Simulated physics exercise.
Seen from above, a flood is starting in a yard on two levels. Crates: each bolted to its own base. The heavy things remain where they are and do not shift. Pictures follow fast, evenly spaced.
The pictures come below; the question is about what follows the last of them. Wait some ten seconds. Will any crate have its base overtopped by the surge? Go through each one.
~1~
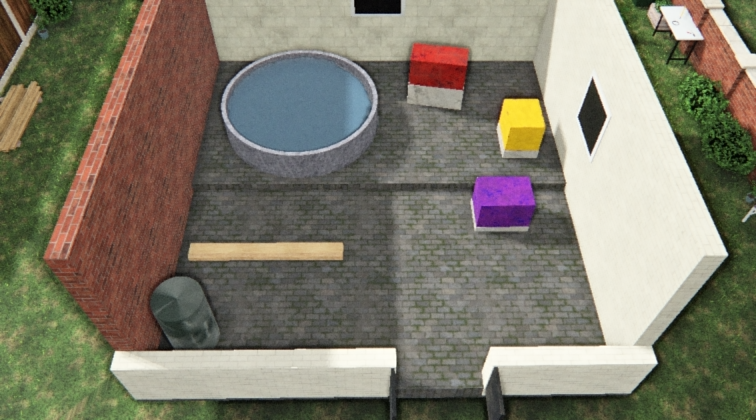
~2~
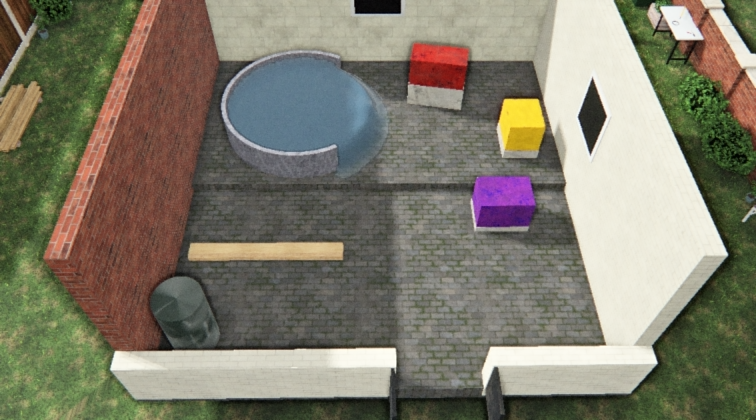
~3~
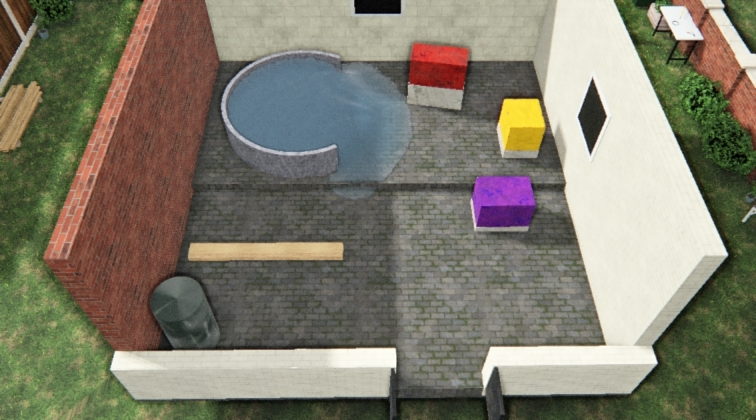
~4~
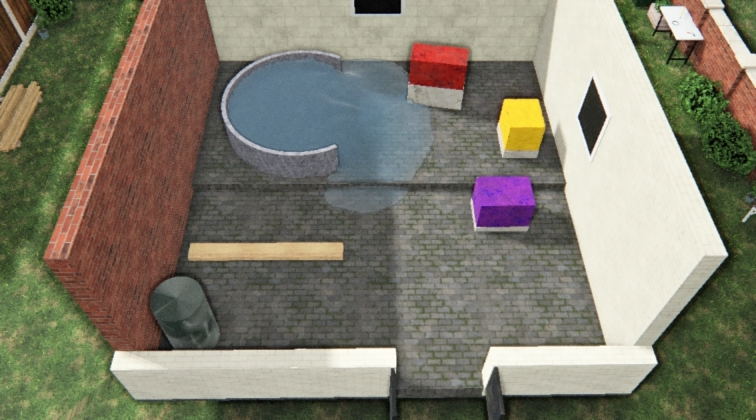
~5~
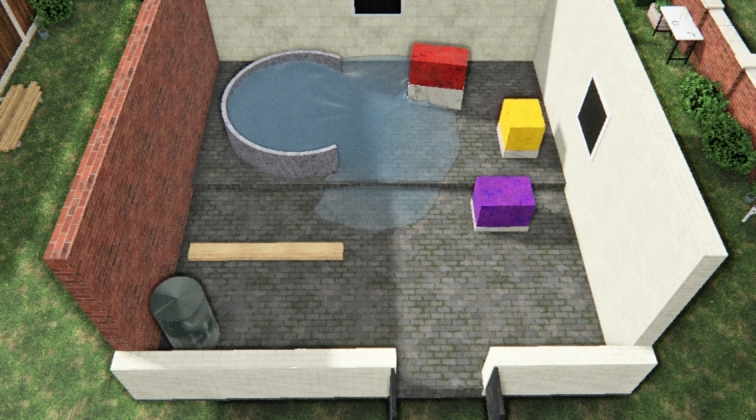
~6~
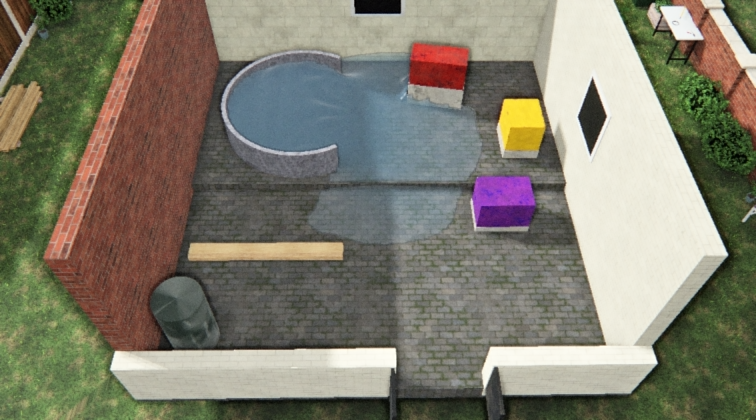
Result: Purple crate: Reached; yellow crate: Reached; red crate: Spared.
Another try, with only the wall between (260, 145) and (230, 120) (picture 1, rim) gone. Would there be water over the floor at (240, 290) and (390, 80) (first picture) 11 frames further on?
Taking them in turn: Underwater, then left clear.
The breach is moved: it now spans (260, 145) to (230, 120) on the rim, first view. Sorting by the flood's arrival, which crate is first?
That would be the purple-painted one.
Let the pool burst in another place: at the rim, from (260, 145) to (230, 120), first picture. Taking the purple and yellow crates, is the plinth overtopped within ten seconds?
Purple gets drenched; yellow stays untouched.
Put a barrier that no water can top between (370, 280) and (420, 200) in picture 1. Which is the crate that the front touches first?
My answer: The crate marked red.
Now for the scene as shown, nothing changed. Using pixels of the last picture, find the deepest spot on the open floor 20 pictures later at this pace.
Somewhere close to (527, 196).
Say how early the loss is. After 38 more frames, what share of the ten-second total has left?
About 45 per cent.
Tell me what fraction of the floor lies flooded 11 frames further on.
It comes to roughly 50 in a hundred.
A moment on, water covers 40 % of the floor; the purple crate water round its plinth, the yellow crate water round its plinth, the red crate water round its plinth.
Next, water covers 50 % of the floor; the purple crate water round its plinth, the yellow crate water round its plinth, the red crate water round its plinth.
Then, water covers 60 % of the floor; the purple crate water round its plinth, the yellow crate water round its plinth, the red crate water round its plinth.
Later, water covers 75 % of the floor; the purple crate water round its plinth, the yellow crate water round its plinth, the red crate water round its plinth.
In the end, water covers 100 % of the floor; the purple crate was topped, the yellow crate was topped, the red crate stayed above the water.
